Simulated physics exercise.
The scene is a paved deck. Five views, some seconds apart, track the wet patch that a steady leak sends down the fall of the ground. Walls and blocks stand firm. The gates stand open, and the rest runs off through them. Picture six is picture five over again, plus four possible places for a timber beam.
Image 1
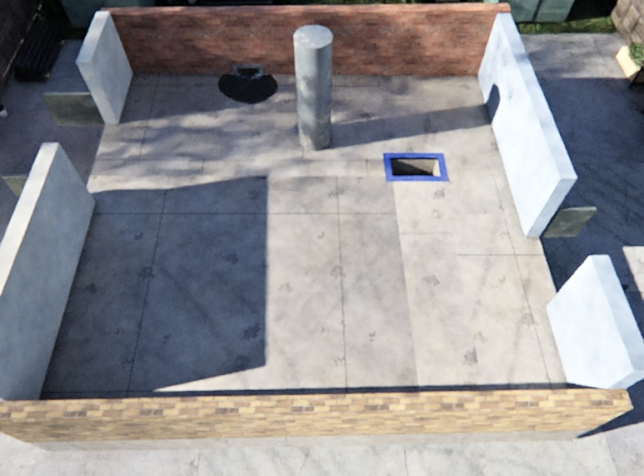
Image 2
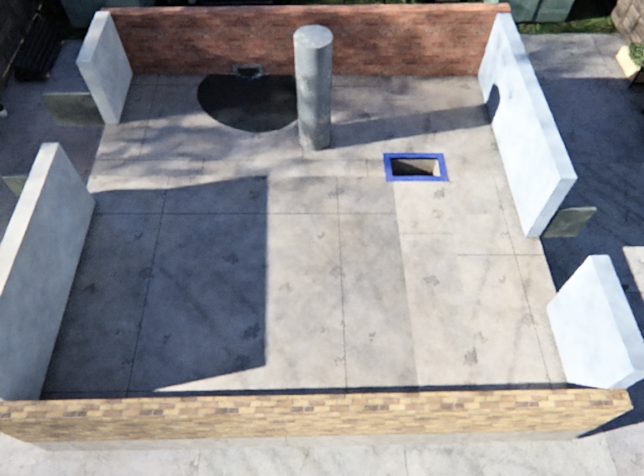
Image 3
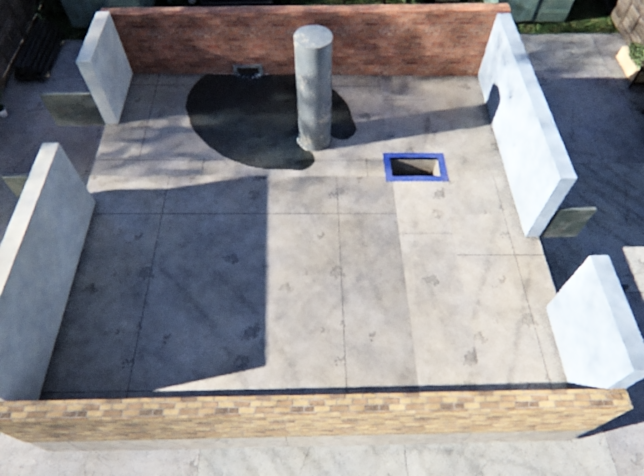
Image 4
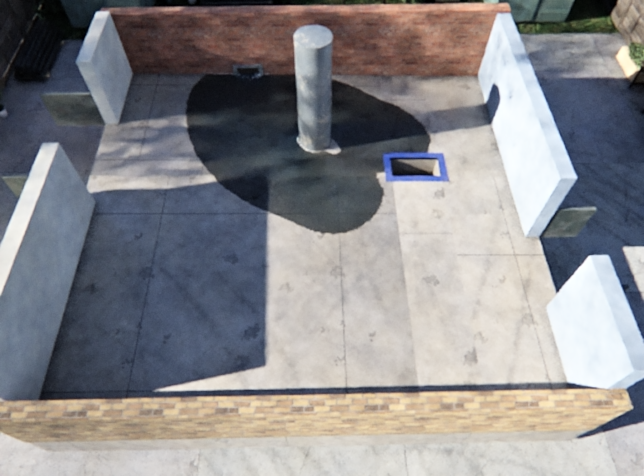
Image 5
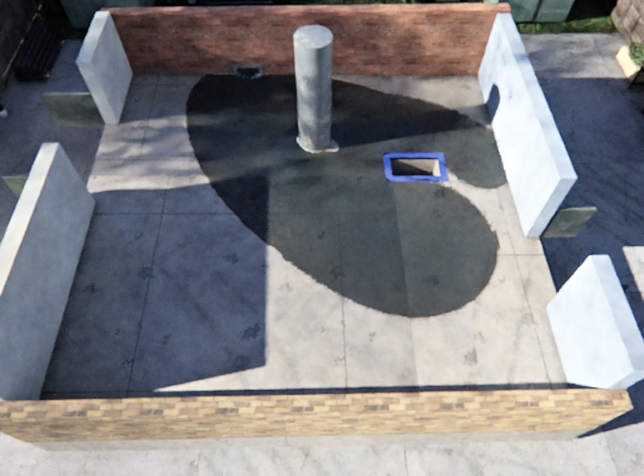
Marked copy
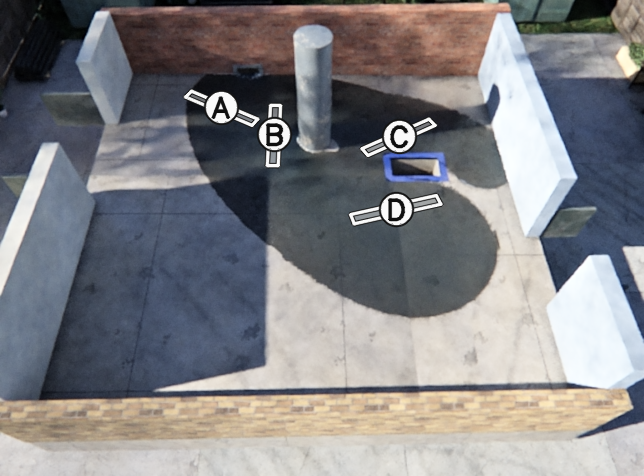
We see a walled paved deck from above as dark water spreads from the foot of the brick back wall, passes around a grey column, and widens toward the front and right, surrounding the blue-edged gully and entering it.
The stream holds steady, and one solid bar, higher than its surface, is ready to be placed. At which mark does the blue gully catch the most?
The best position is D.
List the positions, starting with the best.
D, A, B, C.
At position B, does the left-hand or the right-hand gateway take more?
The right one.
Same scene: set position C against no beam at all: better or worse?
It is worse.
In white, A from (188, 94) to (254, 122); B from (272, 165) to (275, 105); C from (364, 152) to (432, 122); D from (352, 219) to (438, 199).
With A, about 24 % of the stream goes into the blue gully, about 72 % out by the gates.
With B, about 15 % of the stream goes into the blue gully, about 84 % out by the gates.
With C, about 4 % of the stream goes into the blue gully, about 93 % out by the gates.
With D, about 31 % of the stream goes into the blue gully, about 67 % out by the gates.
